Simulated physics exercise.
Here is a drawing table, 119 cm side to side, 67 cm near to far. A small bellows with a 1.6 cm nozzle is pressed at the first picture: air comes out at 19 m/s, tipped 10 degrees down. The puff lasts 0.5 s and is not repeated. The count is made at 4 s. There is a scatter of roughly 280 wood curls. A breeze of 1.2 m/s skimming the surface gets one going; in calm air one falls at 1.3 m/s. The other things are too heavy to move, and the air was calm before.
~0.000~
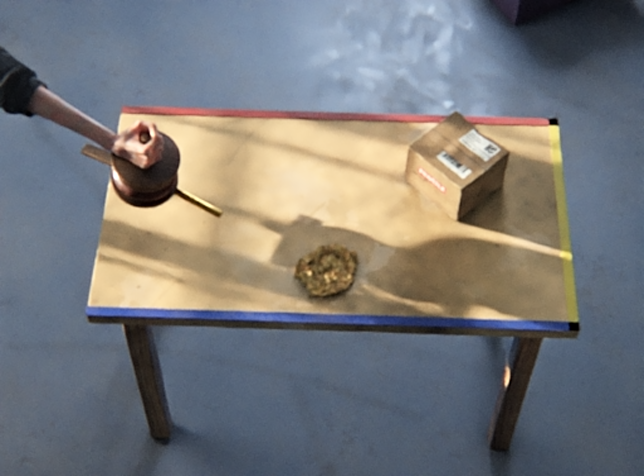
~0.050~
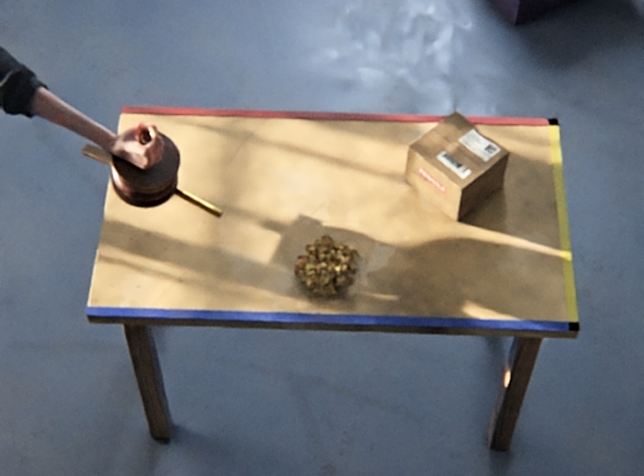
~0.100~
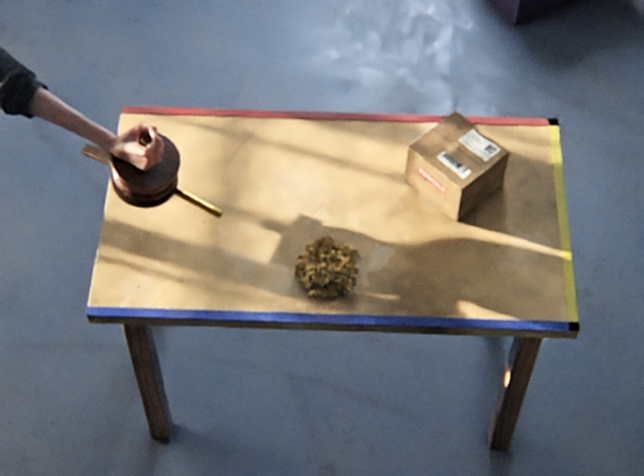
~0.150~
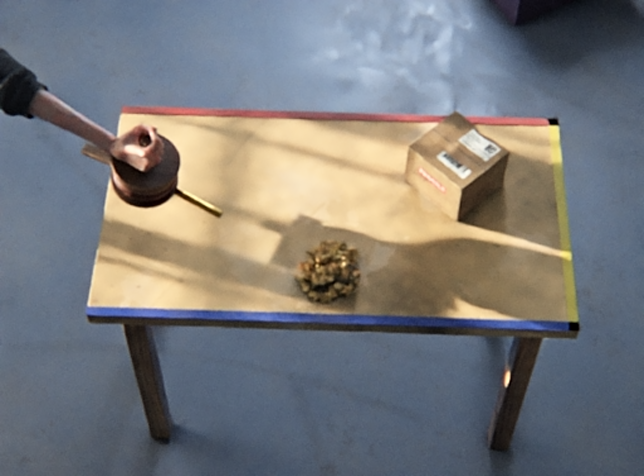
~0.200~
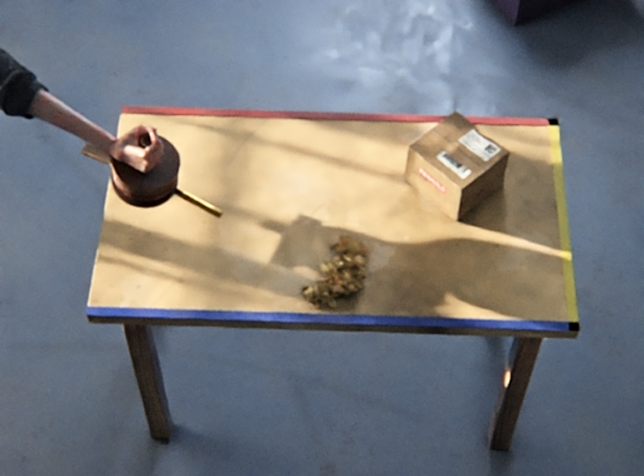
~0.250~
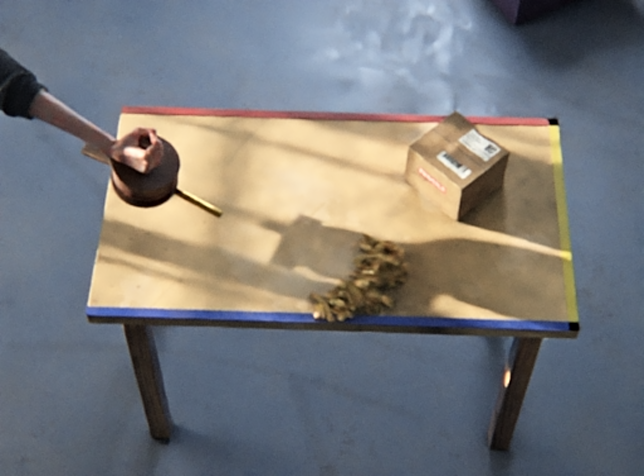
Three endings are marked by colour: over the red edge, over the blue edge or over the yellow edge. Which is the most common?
The biggest group is at the blue one.
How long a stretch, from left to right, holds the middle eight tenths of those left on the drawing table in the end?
Roughly 20 cm.
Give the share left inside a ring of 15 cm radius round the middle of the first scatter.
About 0 %.
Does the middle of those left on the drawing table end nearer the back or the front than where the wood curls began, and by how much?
To the back, by about 10 cm.
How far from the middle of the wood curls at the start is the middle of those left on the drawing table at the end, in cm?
About 35 cm.
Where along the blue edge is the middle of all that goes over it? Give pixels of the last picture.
Around (400, 325).
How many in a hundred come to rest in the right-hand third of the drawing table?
Near 20 %.
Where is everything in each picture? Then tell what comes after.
In the first frame, the middle of the wood curls is near (329, 270), none has stirred yet and the mouth of the small bellows is at (221, 215).
In the second frame, the middle of the wood curls is near (328, 261), none has stirred yet, the yellow edge is centred on (568, 219), the red edge is centred on (339, 113) and the blue edge is centred on (332, 323).
In the third frame, the middle of the wood curls is near (328, 261), none has stirred yet and the top of a box is at (459, 149).
In the fourth frame, the middle of the wood curls is near (329, 266) and about 5 % have left their places.
In the fifth frame, the middle of the wood curls is near (344, 276), the farthest in sight from the small bellows is at (359, 286) and about 65 % have left their places.
In the sixth frame, the middle of the wood curls is near (365, 282), the farthest in sight from the small bellows is at (405, 271) and about 95 % have left their places.
After 0.8 s, 15 % are over the yellow edge, 0 % over the red edge and 59 % over the blue edge; the middle of those left on the top is near (481, 250); 71 % are gone or lie where they will stay.
After 1.3 s, 22 % are over the yellow edge, 0 % over the red edge and 59 % over the blue edge; the middle of those left on the top is near (467, 247); 100 % are gone or lie where they will stay.
After 2.2 s, 22 % are over the yellow edge, 0 % over the red edge and 59 % over the blue edge; the middle of those left on the top is near (467, 247); 100 % are gone or lie where they will stay.
After 4.0 s, at the end, 22 % are over the yellow edge, 0 % over the red edge and 59 % over the blue edge; the middle of those left on the top is near (467, 247).
